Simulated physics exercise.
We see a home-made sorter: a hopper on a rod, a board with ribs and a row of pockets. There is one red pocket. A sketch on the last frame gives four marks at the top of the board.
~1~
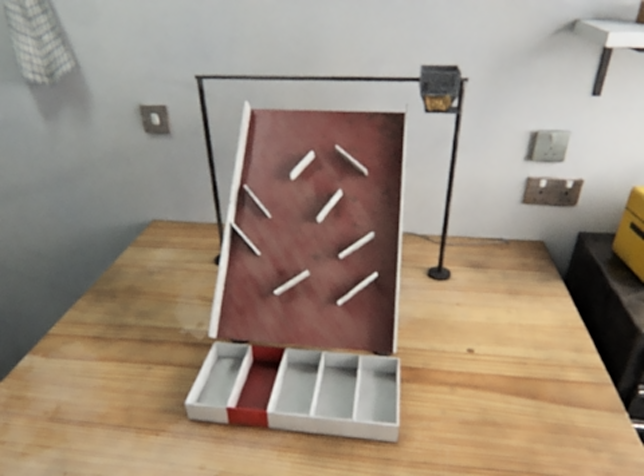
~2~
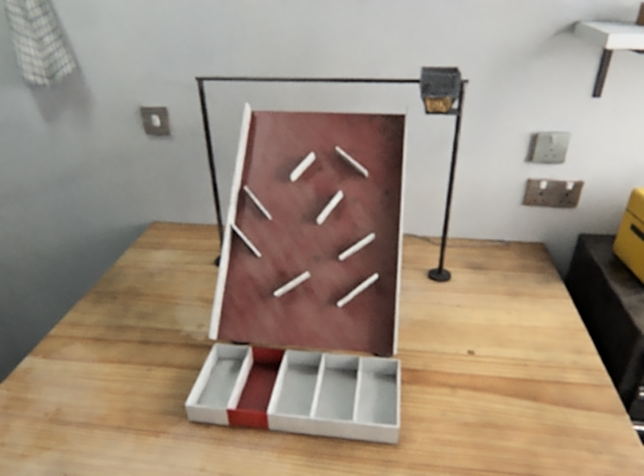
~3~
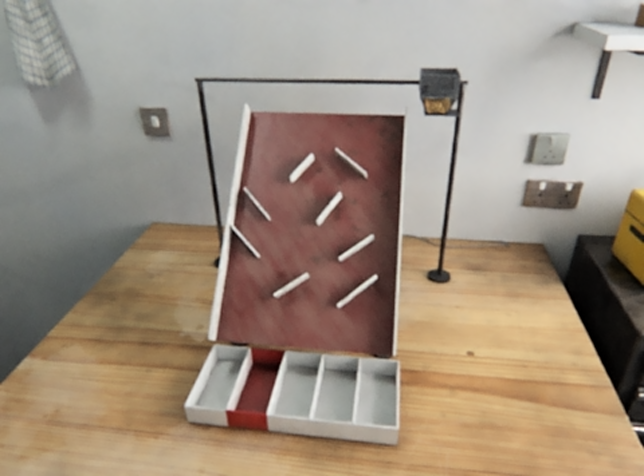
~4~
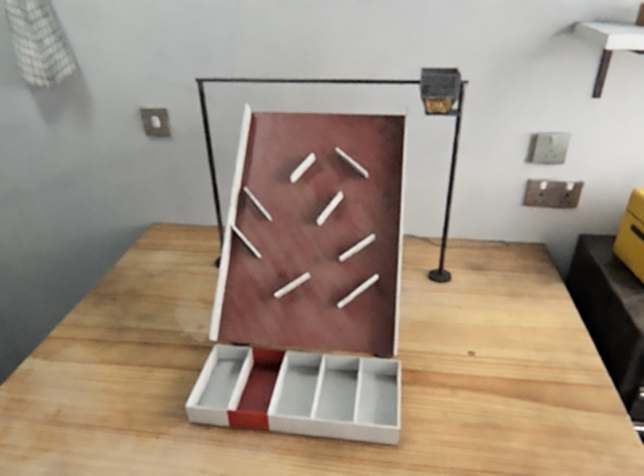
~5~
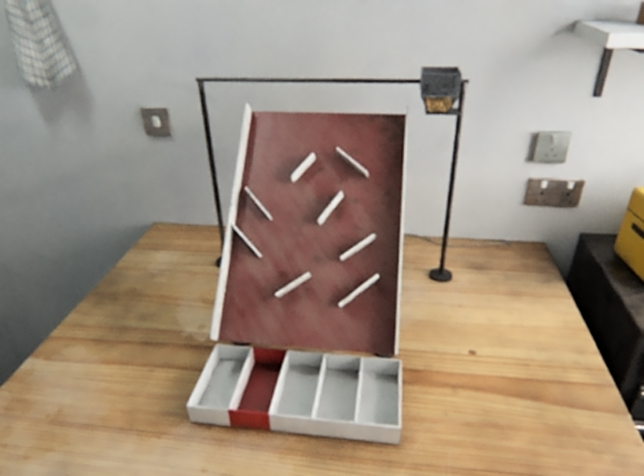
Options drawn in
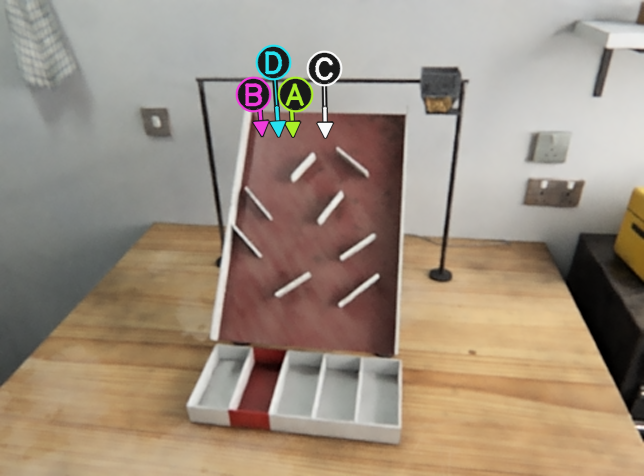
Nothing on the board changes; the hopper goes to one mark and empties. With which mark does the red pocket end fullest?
The best mark is B.
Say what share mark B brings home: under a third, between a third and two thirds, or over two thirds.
Between a third and two thirds.
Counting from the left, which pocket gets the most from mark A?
It is the first one.
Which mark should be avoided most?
C.
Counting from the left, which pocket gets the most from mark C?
The first from the left.
On the marked copy, mark A meets the board at (292, 131); mark B meets the board at (261, 130); mark C meets the board at (325, 132); mark D meets the board at (278, 131).
With A, about a quarter in the red pocket, about two thirds in other pockets, a small part outside the box.
With B, about half in the red pocket, about half in other pockets.
With C, a small part in the red pocket, most in other pockets, a small part outside the box.
With D, about a third in the red pocket, about two thirds in other pockets, a stray few outside the box.
